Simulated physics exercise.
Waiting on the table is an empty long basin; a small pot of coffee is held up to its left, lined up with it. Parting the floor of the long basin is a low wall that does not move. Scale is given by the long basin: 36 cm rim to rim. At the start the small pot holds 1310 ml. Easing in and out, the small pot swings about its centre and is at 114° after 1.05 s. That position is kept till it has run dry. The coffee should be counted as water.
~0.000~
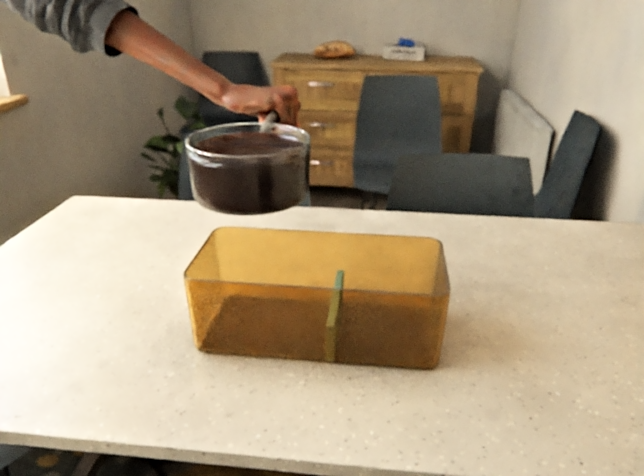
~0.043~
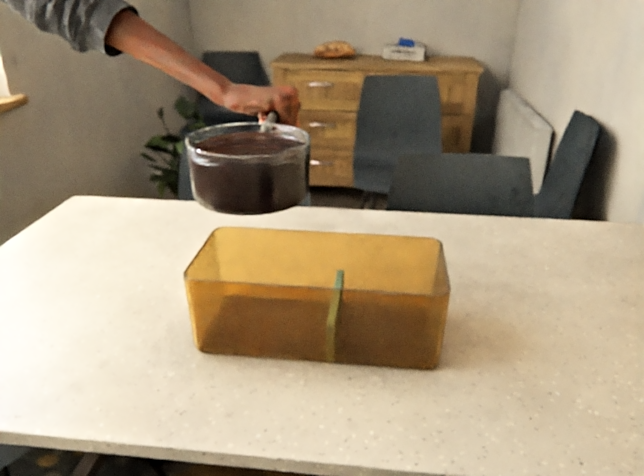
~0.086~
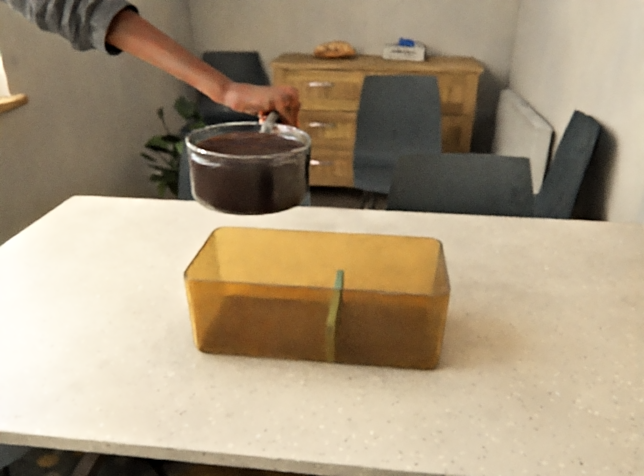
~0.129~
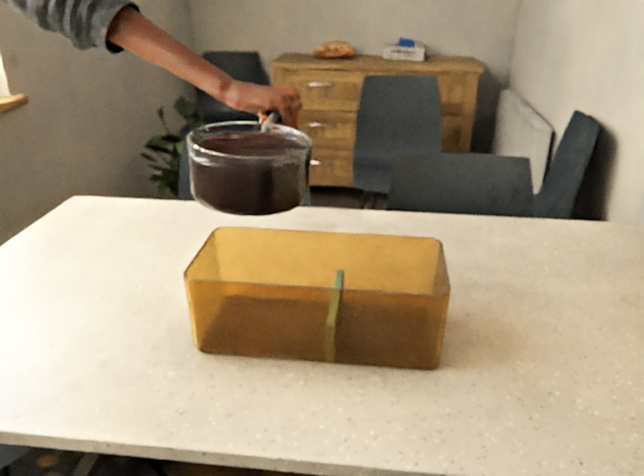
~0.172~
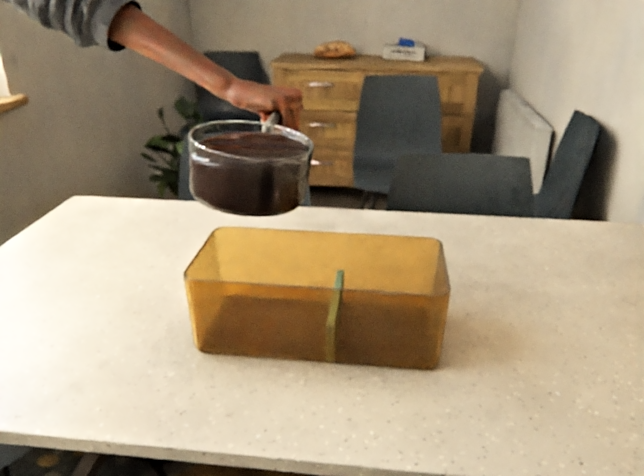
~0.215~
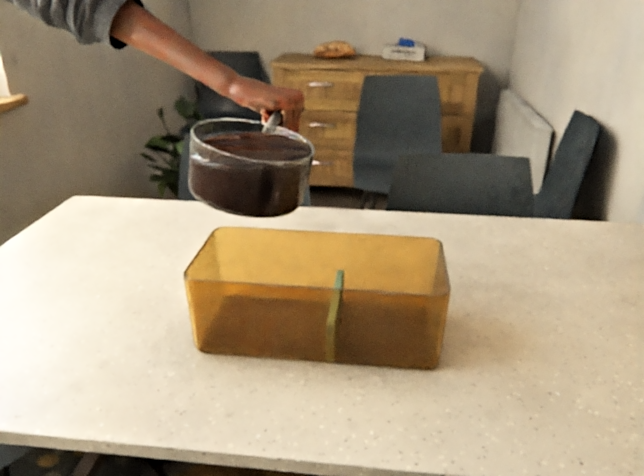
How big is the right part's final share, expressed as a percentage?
Some 68 per cent.
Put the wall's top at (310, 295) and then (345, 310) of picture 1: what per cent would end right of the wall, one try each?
Around 85 and 55 percent, in that order.
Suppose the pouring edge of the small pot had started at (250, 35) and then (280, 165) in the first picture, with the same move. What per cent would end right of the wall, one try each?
Respectively 40 and 20 %.
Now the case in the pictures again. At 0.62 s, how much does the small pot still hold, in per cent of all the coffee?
Roughly 50 percent.
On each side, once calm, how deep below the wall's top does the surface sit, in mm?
Roughly 46 mm on the left side and roughly 22 mm on the right.
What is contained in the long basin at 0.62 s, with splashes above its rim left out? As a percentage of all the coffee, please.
About 16%.
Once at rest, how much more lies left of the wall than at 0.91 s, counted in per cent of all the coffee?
That works out to roughly 12 per cent of the whole.
After 0.62 s the tilt is 72° and 49 per cent is still to pour, 1 is left of the wall and 16 right of it.
After 0.91 s the tilt is 109° and 6 per cent is still to pour, 19 is left of the wall and 68 right of it.
After 1.22 s the tilt is 114° and 0 per cent is still to pour, 31 is left of the wall and 68 right of it.
After 1.55 s the tilt is 114° and 0 per cent is still to pour, 31 is left of the wall and 68 right of it.
In the end 31 per cent lies left of the wall, 68 right of it and 1 outside.
